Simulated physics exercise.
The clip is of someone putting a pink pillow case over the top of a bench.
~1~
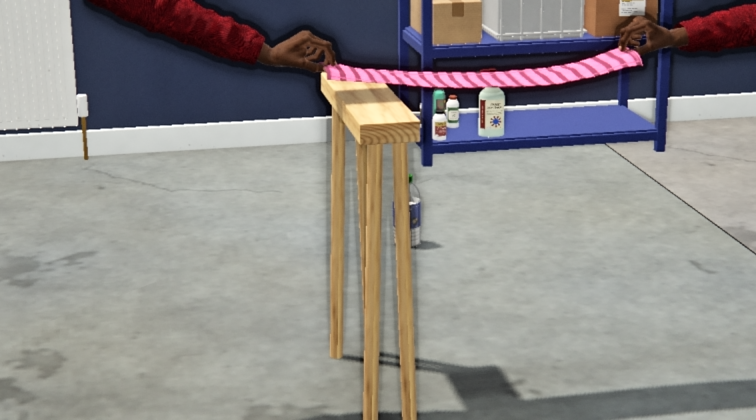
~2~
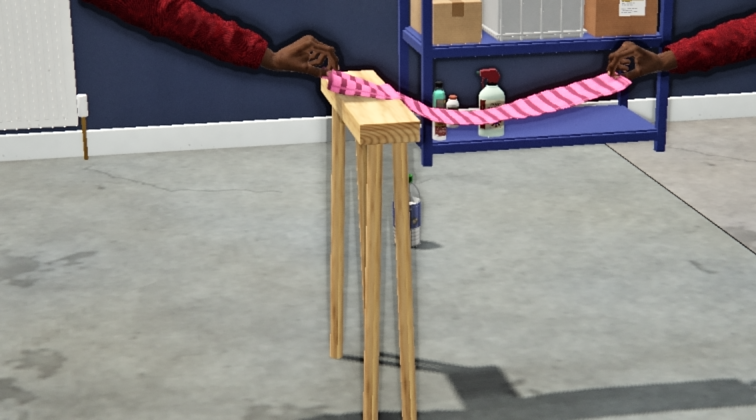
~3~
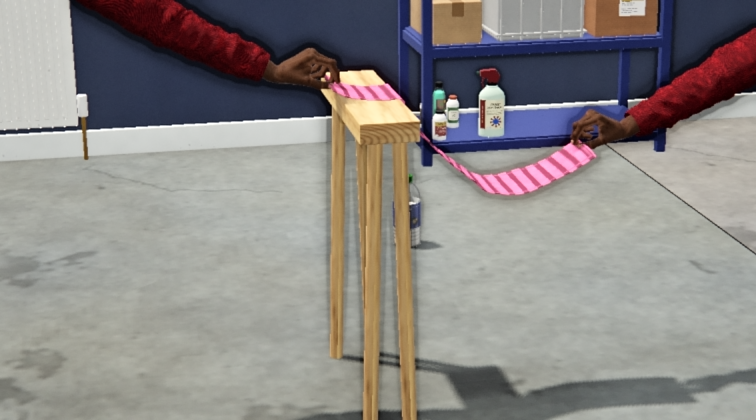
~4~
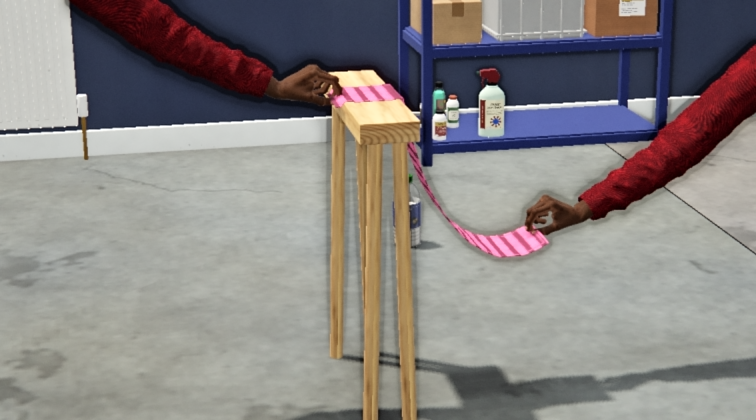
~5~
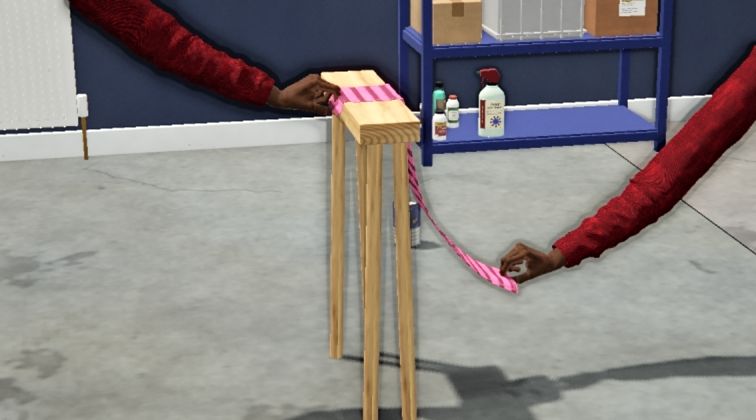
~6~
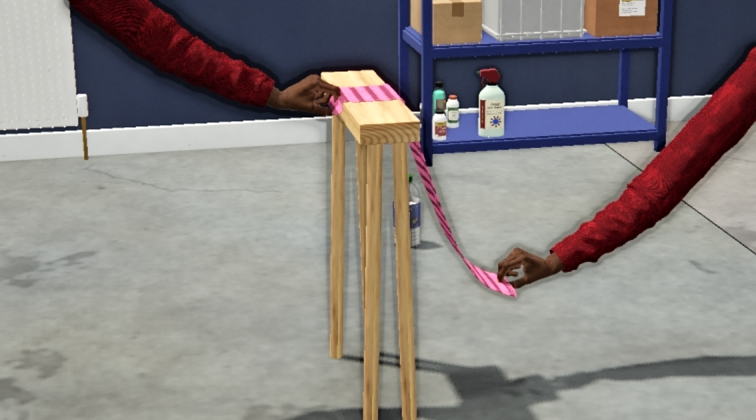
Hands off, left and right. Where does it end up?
The pink pillow case is pulled rightwards.
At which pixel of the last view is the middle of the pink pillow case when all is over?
It ends at (421, 387).
Then, 0.32 s past the final frame, pillow case clear of the top and falling near (424, 252).
Then, 0.56 s past the final frame, pillow case in a heap on the floor near (424, 382).
When it is over, pillow case in a heap on the floor near (421, 387). The pink pillow case runs off to the right.
